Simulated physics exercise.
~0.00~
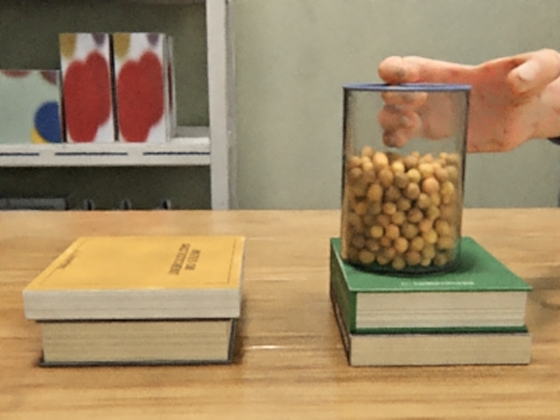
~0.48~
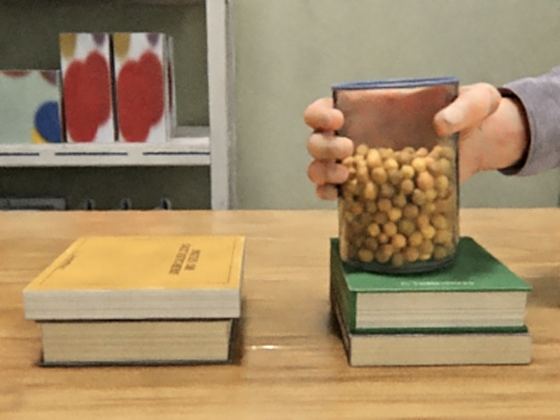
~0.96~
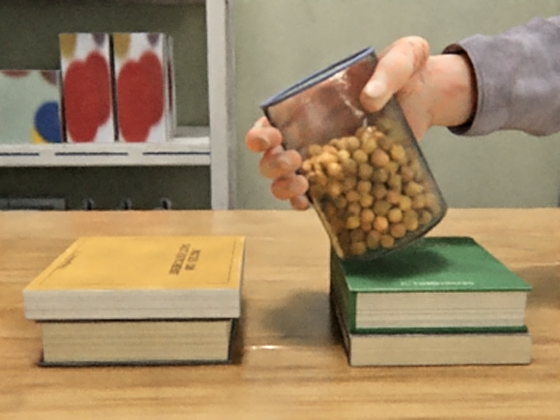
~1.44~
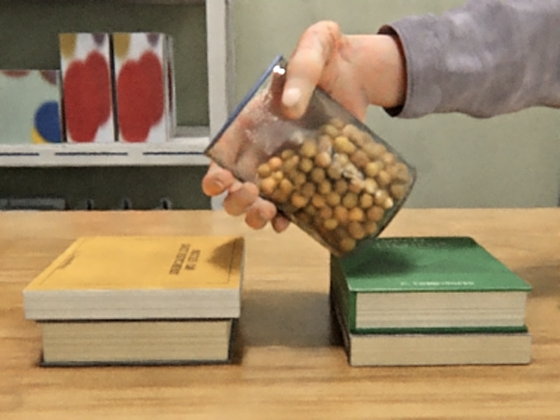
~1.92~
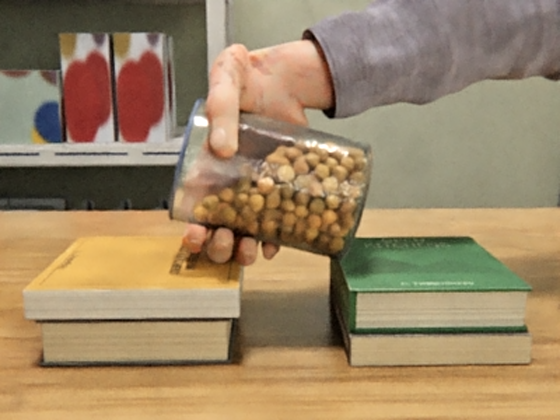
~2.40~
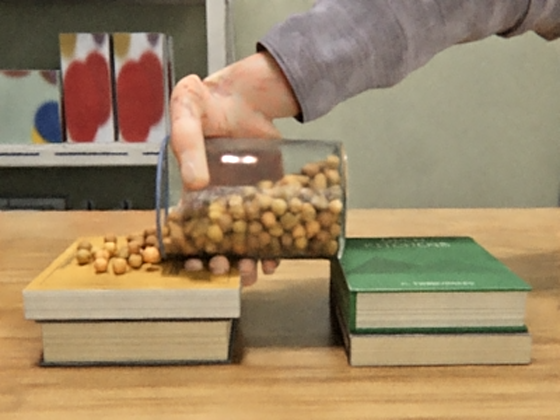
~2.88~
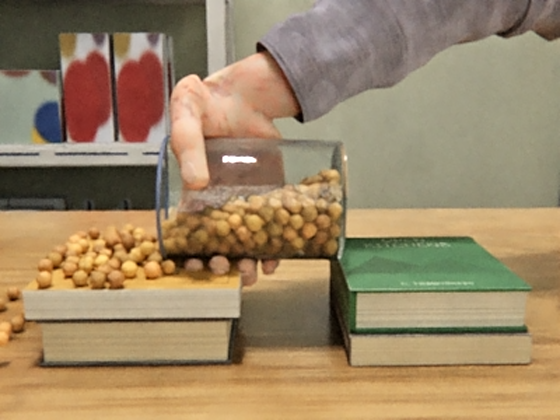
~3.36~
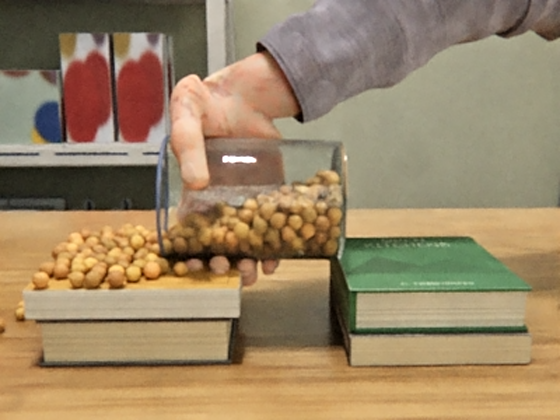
We see a hand grip a glass of round wooden beads on green books, tilt it leftward and lay it on its side, its mouth over yellow books. Some beads spill onto the yellow books, a few reaching the table, while most stay inside the held glass.
